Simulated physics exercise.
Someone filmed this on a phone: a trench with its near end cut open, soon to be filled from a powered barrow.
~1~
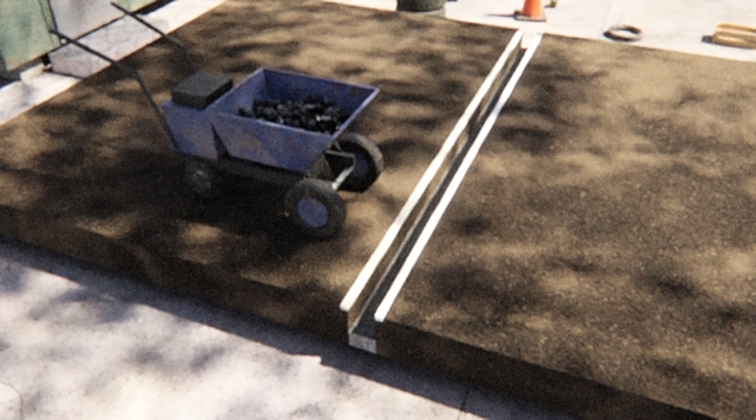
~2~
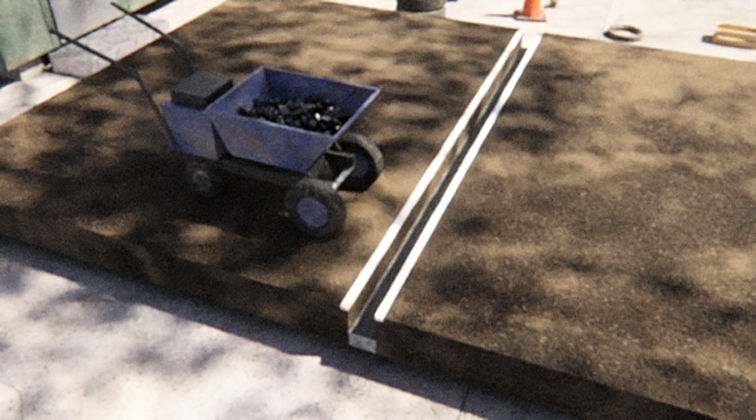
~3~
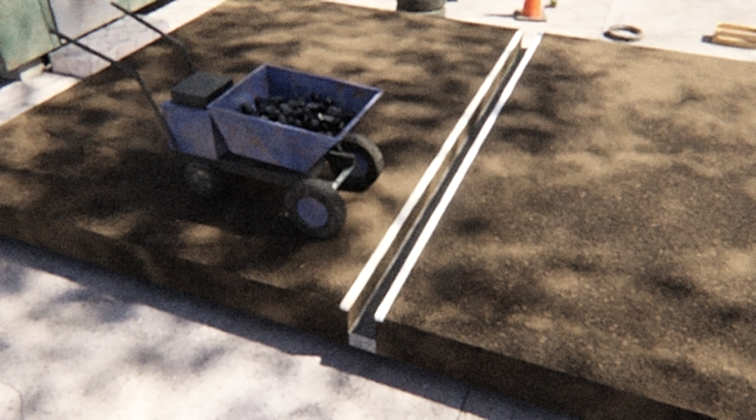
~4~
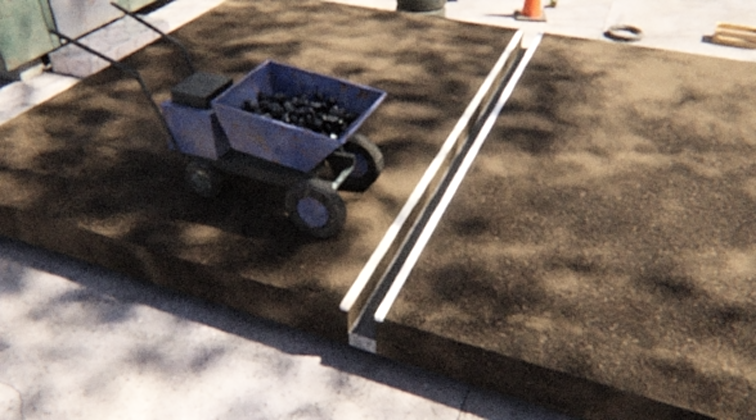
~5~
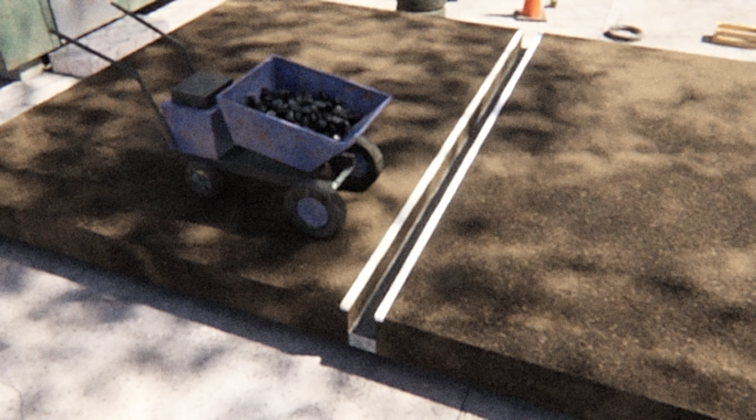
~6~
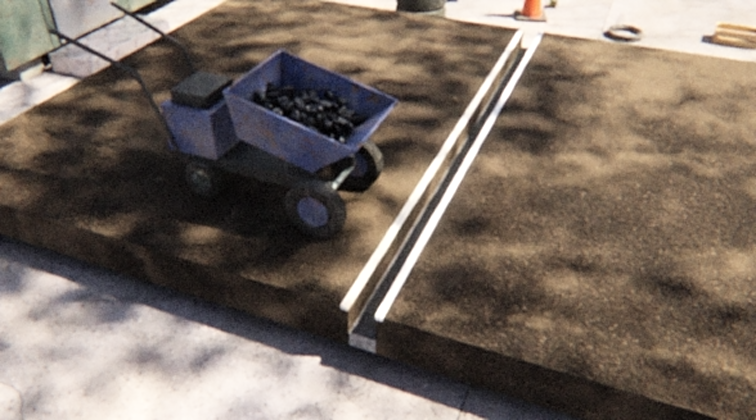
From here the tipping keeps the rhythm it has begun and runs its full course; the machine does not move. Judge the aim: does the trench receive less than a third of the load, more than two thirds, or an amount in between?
It receives less than a third.
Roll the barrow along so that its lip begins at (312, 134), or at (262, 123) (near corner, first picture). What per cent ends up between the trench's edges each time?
About 70 per cent, then about 30 per cent.
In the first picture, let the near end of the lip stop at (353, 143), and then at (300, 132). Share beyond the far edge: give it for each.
Near 90 and 20 percent respectively.
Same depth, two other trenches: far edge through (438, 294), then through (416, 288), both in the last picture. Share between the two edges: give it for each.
First some 90, then 60 per cent.
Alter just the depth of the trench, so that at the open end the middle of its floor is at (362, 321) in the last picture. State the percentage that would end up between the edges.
10 %, roughly.
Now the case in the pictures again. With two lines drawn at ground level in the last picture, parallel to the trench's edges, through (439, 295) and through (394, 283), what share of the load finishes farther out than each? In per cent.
About 30 % and 70 %.
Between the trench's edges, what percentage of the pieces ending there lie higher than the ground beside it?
About 30 per cent.
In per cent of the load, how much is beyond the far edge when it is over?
Roughly 75 percent.
Soon after the last picture, skip tipped steeply; all in the skip.
A little later, skip tipped right over; nearly all in the skip; a stray few in or heaped over the trench; a small part beyond it.
Later still, skip tipped right over; about a quarter in the skip; a small part in or heaped over the trench; most beyond it.
By the end, skip tipped right over; a small part in the skip; a small part in or heaped over the trench; most beyond it.
